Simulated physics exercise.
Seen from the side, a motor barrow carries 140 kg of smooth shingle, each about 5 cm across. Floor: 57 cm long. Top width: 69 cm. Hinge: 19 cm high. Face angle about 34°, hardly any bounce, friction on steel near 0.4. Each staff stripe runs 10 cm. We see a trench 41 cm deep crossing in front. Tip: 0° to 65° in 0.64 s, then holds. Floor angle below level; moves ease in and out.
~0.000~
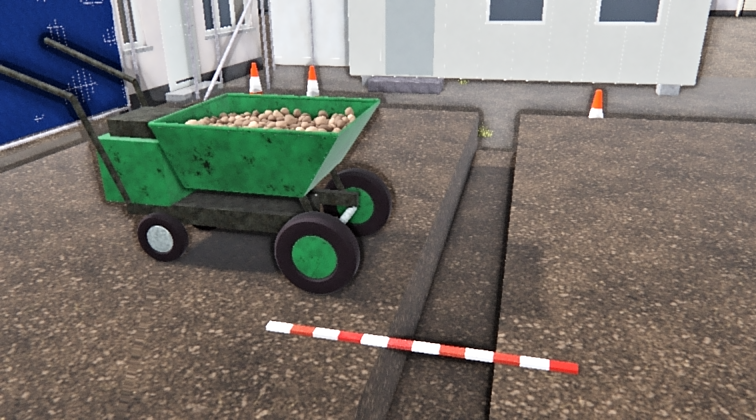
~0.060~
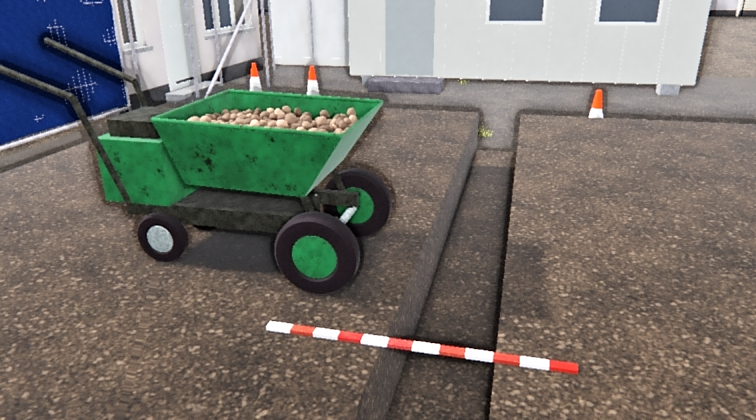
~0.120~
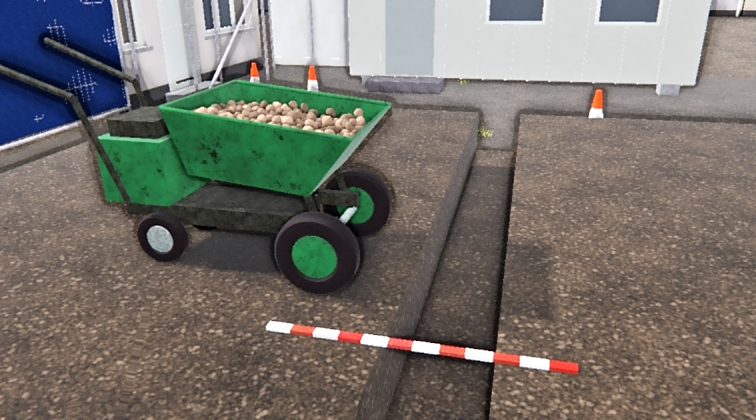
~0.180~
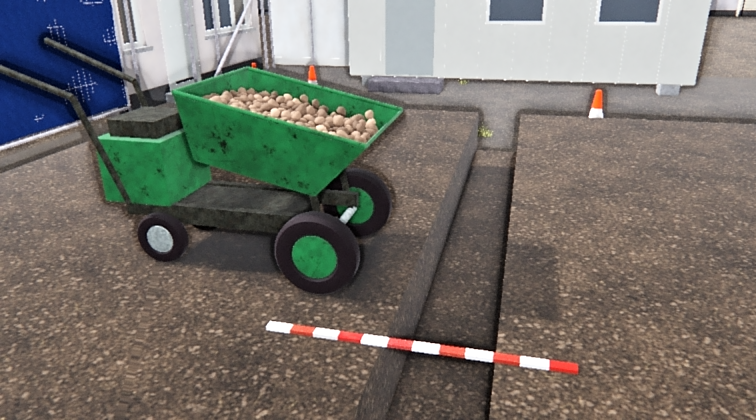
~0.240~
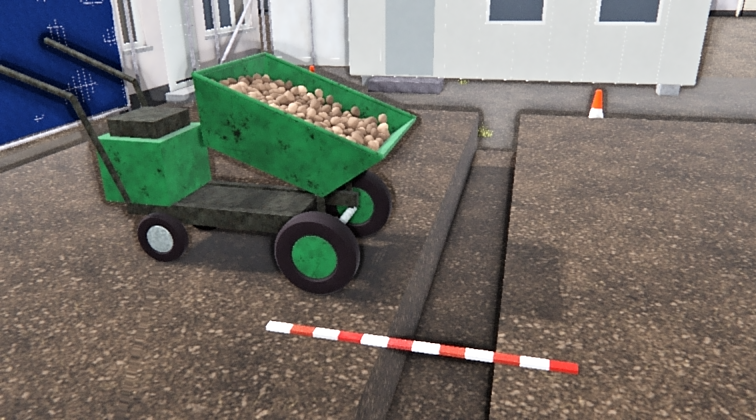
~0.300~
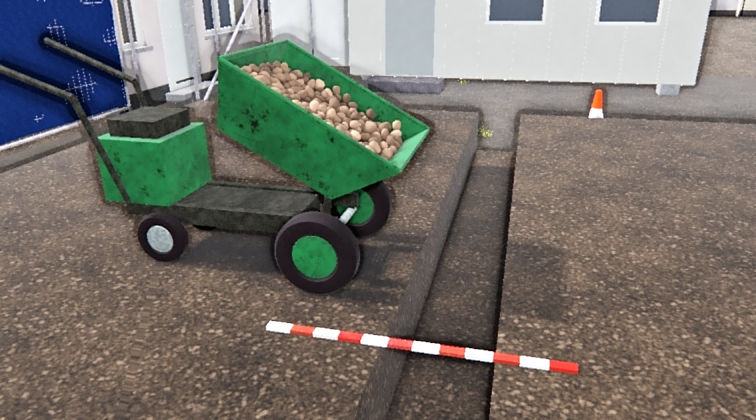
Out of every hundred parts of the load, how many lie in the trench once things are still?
Around 46 out of 100.
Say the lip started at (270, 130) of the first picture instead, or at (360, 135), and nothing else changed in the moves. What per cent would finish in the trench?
Near 90 then near 35 percent.
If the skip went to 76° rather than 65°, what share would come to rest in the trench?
Roughly 45 percent.
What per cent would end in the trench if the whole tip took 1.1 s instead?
That would give about 60 percent.
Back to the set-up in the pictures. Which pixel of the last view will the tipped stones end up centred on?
(516, 276).
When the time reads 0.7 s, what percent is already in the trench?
Close to 15 per cent at that time.
After 0.5 s the floor is at 55°; 100 % in the skip; the foremost stones are at (428, 193).
After 0.7 s the floor is at 65°; 81 % in the skip, 17 % in the trench, 3 % past the trench; the foremost stones are at (520, 264).
After 1.1 s the floor is at 65°; 30 % in the skip, 20 % in the trench, 49 % past the trench; the foremost stones are at (698, 298).
After 3.0 s the floor is at 65°; 3 % in the skip, 46 % in the trench, 50 % past the trench; the foremost stones are past the picture's edge.
